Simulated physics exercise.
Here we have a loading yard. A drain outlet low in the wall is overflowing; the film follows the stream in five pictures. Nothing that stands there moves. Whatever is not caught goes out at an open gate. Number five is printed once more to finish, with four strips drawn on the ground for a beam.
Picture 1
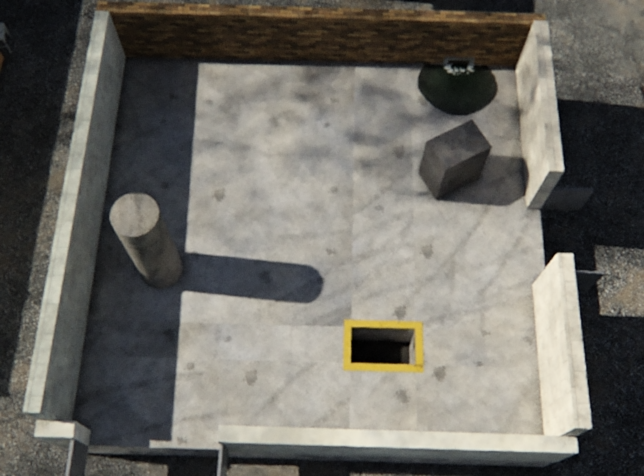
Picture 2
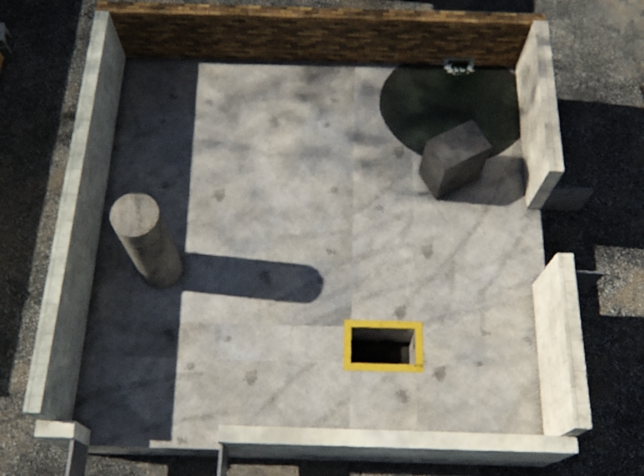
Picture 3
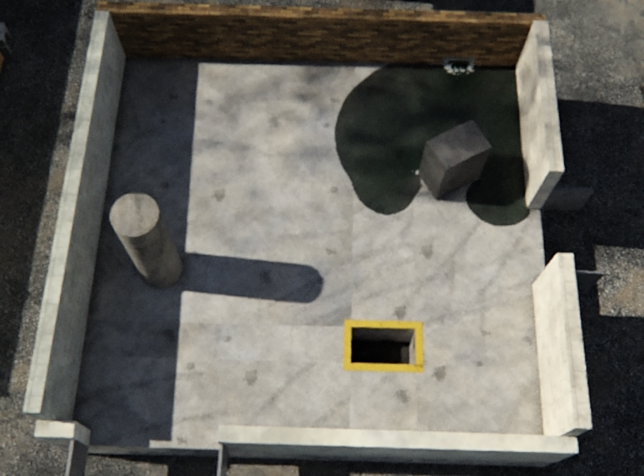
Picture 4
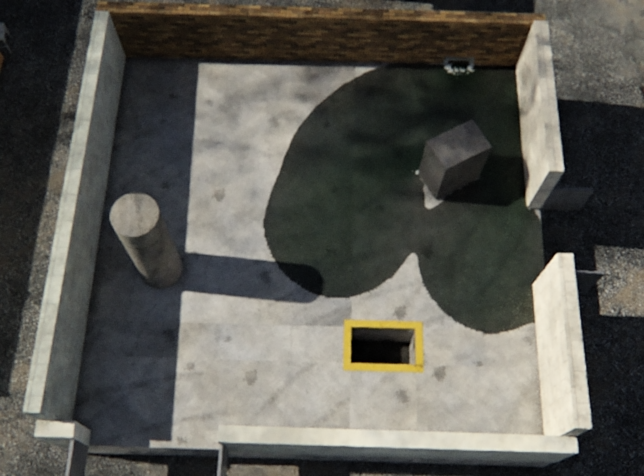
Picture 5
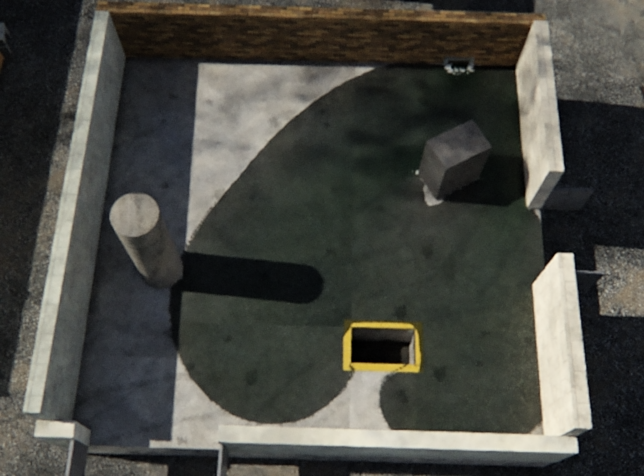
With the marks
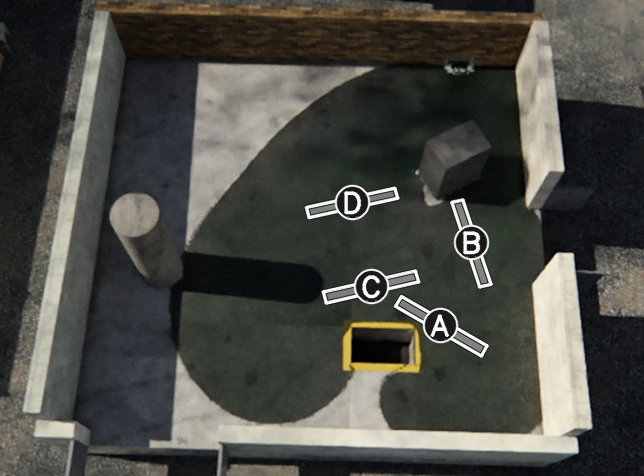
Dark water spreading from the top right corner of a walled yard, passing around a grey block and reaching a yellow-edged gully.
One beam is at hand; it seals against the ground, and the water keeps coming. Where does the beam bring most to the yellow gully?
D works best here.
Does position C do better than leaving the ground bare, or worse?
Position C is worse.
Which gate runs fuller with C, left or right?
More leaves on the left.
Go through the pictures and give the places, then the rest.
Outfall at (458, 61); yellow gully at (383, 346); open gate at (158, 432); open gate at (530, 246); water covers 2 % of the ground and shows as far out as (480, 102); yellow gully still dry.
Water covers 9 % of the ground and shows as far out as (409, 143); yellow gully still dry.
Water covers 16 % of the ground and shows as far out as (389, 209); yellow gully still dry.
Water covers 33 % of the ground and shows as far out as (307, 282); yellow gully still dry.
Water covers 59 % of the ground and shows as far out as (203, 375); yellow gully taking water.
On the marked copy, A from (398, 301) to (484, 350); B from (457, 201) to (485, 285); C from (324, 297) to (417, 276); D from (307, 212) to (396, 193).
With A, about 10 % of the stream runs into the yellow gully, about 89 % out by the gates.
With B, about 10 % of the stream runs into the yellow gully, about 90 % out by the gates.
With C, about 12 % of the stream runs into the yellow gully, about 88 % out by the gates.
With D, about 18 % of the stream runs into the yellow gully, about 82 % out by the gates.
